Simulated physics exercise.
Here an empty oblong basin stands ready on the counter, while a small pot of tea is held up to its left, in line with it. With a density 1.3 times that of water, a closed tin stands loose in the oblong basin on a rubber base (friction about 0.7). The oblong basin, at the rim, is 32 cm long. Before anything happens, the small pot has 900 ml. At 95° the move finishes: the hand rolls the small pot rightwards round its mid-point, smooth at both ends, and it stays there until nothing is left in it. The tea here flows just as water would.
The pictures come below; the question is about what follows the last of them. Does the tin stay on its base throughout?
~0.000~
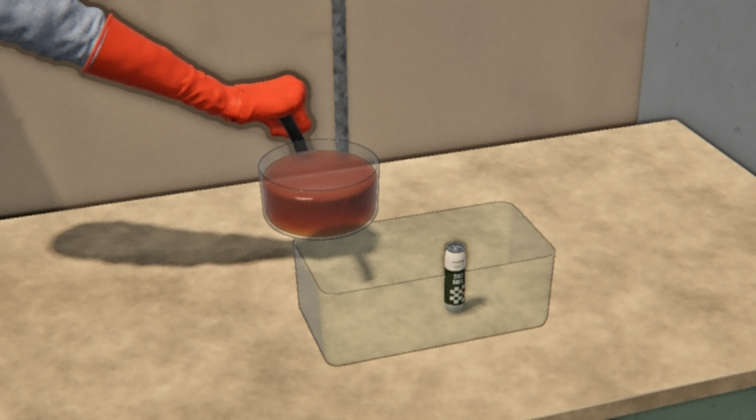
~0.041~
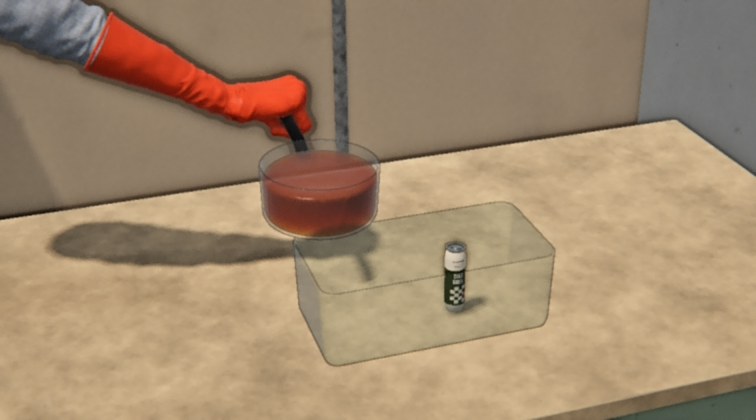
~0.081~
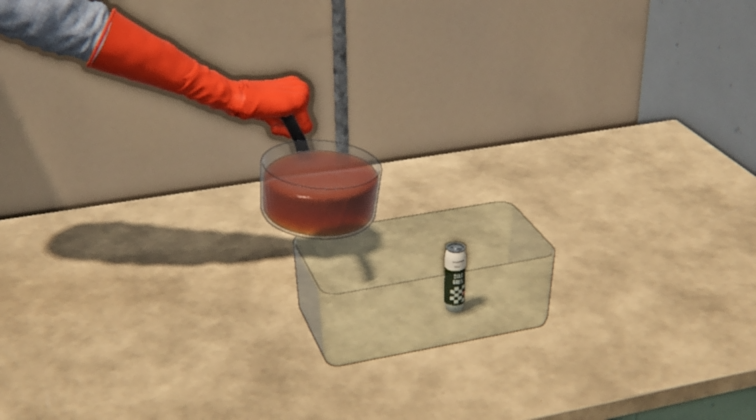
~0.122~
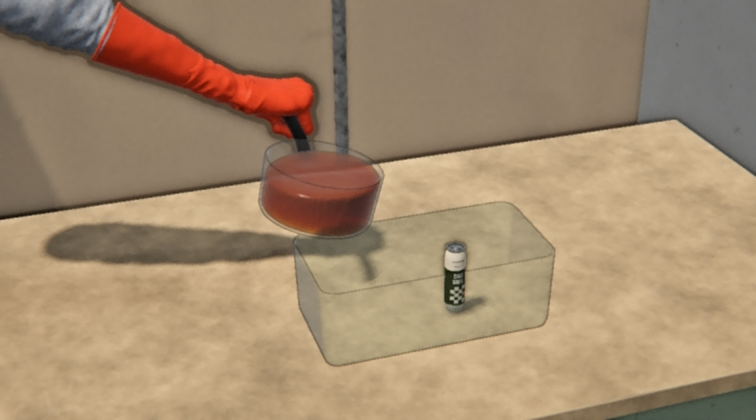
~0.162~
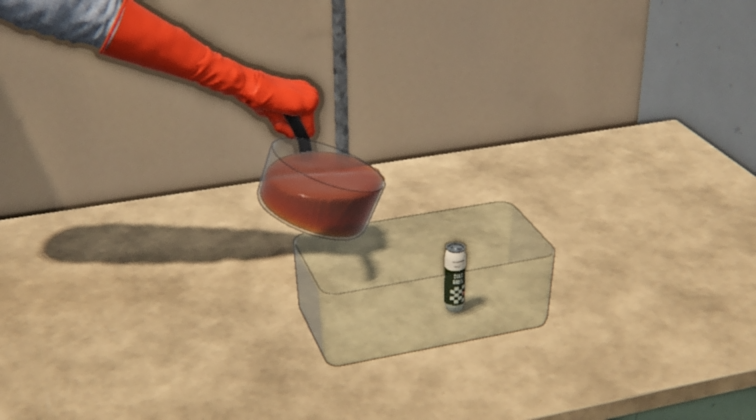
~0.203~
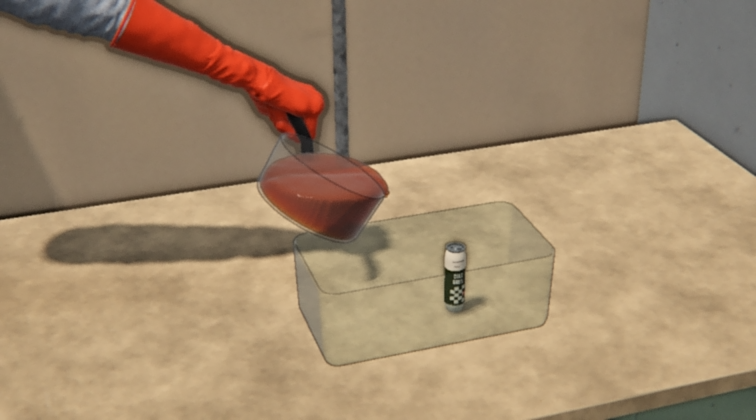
I expect it to stay the right way up.
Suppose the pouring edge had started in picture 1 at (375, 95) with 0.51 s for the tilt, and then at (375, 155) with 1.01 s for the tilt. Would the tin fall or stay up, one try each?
First it topples; then it keeps standing.
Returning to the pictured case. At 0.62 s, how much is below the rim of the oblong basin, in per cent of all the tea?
Close to 88 in a hundred.
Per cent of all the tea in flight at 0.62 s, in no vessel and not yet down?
Close to 4 in every hundred parts.
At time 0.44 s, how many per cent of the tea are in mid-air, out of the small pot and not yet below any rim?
I'd put it at about 34 percent.
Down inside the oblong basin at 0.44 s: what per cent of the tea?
Roughly 40 percent of it.
After 0.44 s the tilt is 91° and 28 per cent is still to pour; the tin stands where it began.
After 0.62 s the tilt is 95° and 8 per cent is still to pour; the tin stands where it began.
After 0.81 s the tilt is 95° and 2 per cent is still to pour; the tin stands where it began.
After 1.01 s the tilt is 95° and 1 per cent is still to pour; the tin stands where it began.
In the end the tin stands where it began.
